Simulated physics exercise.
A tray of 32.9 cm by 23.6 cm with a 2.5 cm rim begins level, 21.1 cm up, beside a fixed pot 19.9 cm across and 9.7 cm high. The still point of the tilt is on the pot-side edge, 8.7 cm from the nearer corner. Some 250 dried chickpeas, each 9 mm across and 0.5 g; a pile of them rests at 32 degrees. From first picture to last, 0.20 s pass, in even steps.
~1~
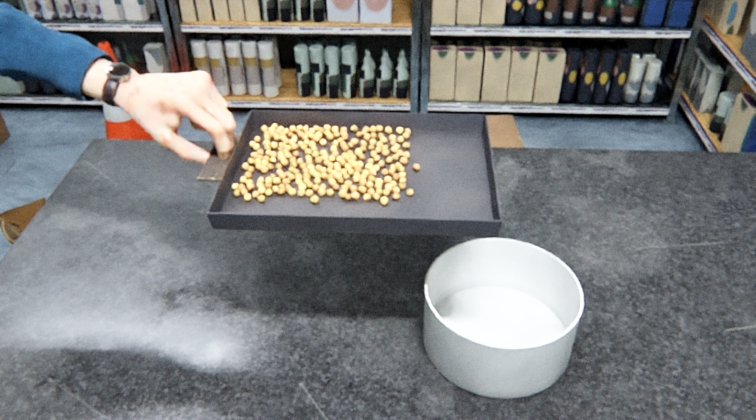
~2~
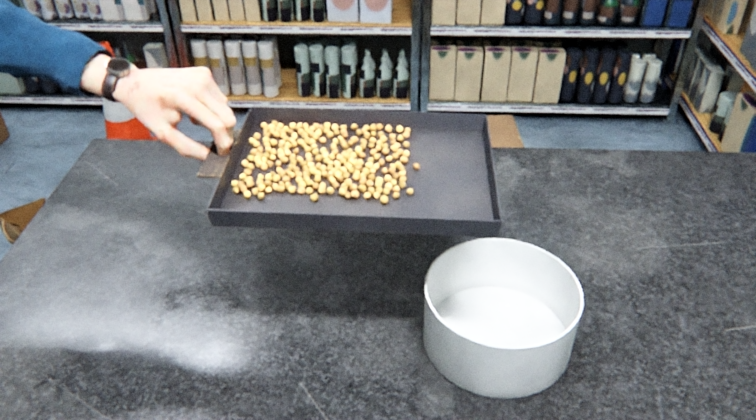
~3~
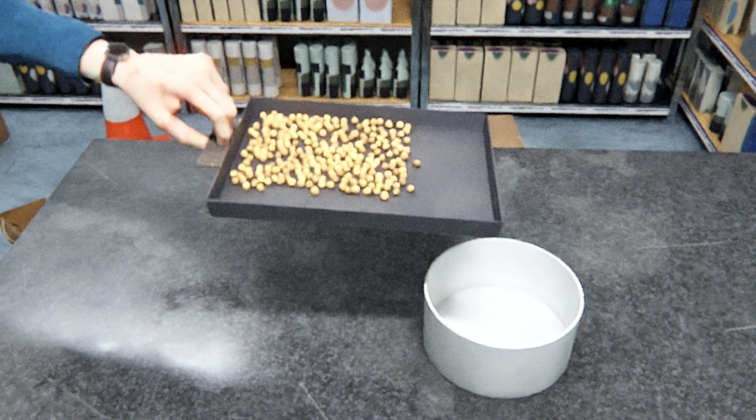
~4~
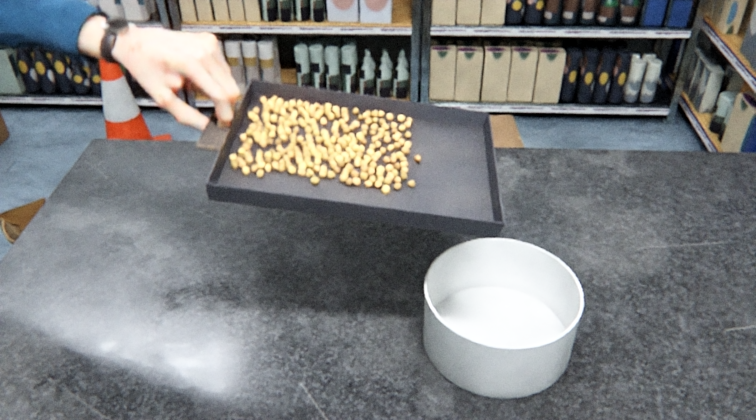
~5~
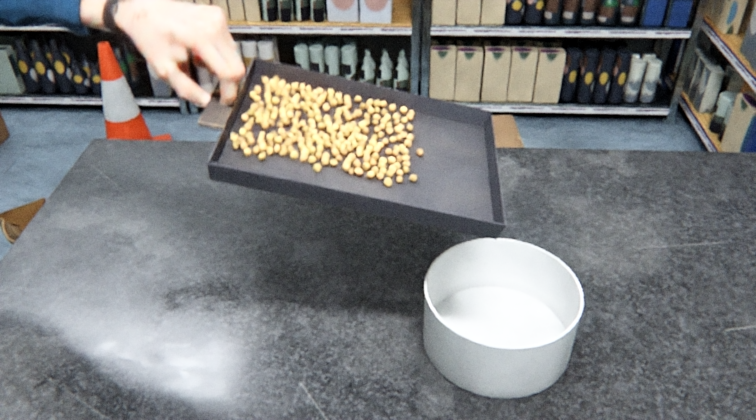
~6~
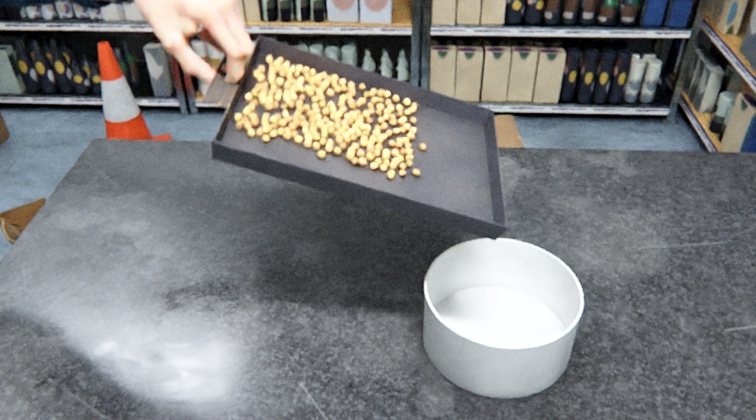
A hand wearing a dark watch lifts the left end of a black tray, slowly then more steeply, so it slants down to the right while the tan chickpeas keep their places on its left side. A round white pot sits at lower right on a dark grey, mottled tabletop. The still camera looks down from the front, with stocked shelves and an orange cone behind.
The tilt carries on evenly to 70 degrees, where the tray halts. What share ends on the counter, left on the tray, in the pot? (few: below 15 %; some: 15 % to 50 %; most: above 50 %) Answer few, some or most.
Counter some, tray some, pot some.
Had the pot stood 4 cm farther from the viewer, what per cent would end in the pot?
Then about 30 per cent.
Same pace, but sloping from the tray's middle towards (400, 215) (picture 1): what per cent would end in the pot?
Some 35 per cent.
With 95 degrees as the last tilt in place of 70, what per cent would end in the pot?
Then about 55 per cent.
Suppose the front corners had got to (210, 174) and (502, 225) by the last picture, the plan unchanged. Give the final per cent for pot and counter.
Pot 40, counter 0.
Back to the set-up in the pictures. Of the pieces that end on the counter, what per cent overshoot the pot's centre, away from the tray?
Roughly 100 per cent.
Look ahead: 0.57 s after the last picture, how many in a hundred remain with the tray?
About 40 per cent.
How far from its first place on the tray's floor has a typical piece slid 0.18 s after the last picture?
Some 2 cm.
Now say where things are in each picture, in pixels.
The first picture shows tray tilt 0 degrees, front corners at (210, 211) and (499, 219); middle of the pieces at (327, 162); pot at (503, 288).
The second picture shows tray tilt 1 degrees, front corners at (210, 208) and (499, 219); middle of the pieces at (327, 160).
The third picture shows tray tilt 4 degrees, front corners at (209, 198) and (500, 220), lowest corner right front; middle of the pieces at (327, 154).
The fourth picture shows tray tilt 8 degrees, front corners at (209, 182) and (502, 221), lowest corner right front; middle of the pieces at (328, 143).
The fifth picture shows tray tilt 14 degrees, front corners at (211, 161) and (503, 223), lowest corner right front; middle of the pieces at (330, 130).
The sixth picture shows tray tilt 19 degrees, front corners at (216, 140) and (505, 225), lowest corner right front; middle of the pieces at (334, 117); pot at (503, 288).
Then, 0.18 s after the last picture, tilt 45 degrees; the tray holds 100 %, the pot 0 %.
Then, 0.31 s after the last picture, tilt 63 degrees; the tray holds 100 %, the pot 0 %.
Then, 0.57 s after the last picture, tilt 70 degrees; the tray holds 40 %, the pot 25 %.
In the end, counter 35 %, tray 35 %, pot 30 %.
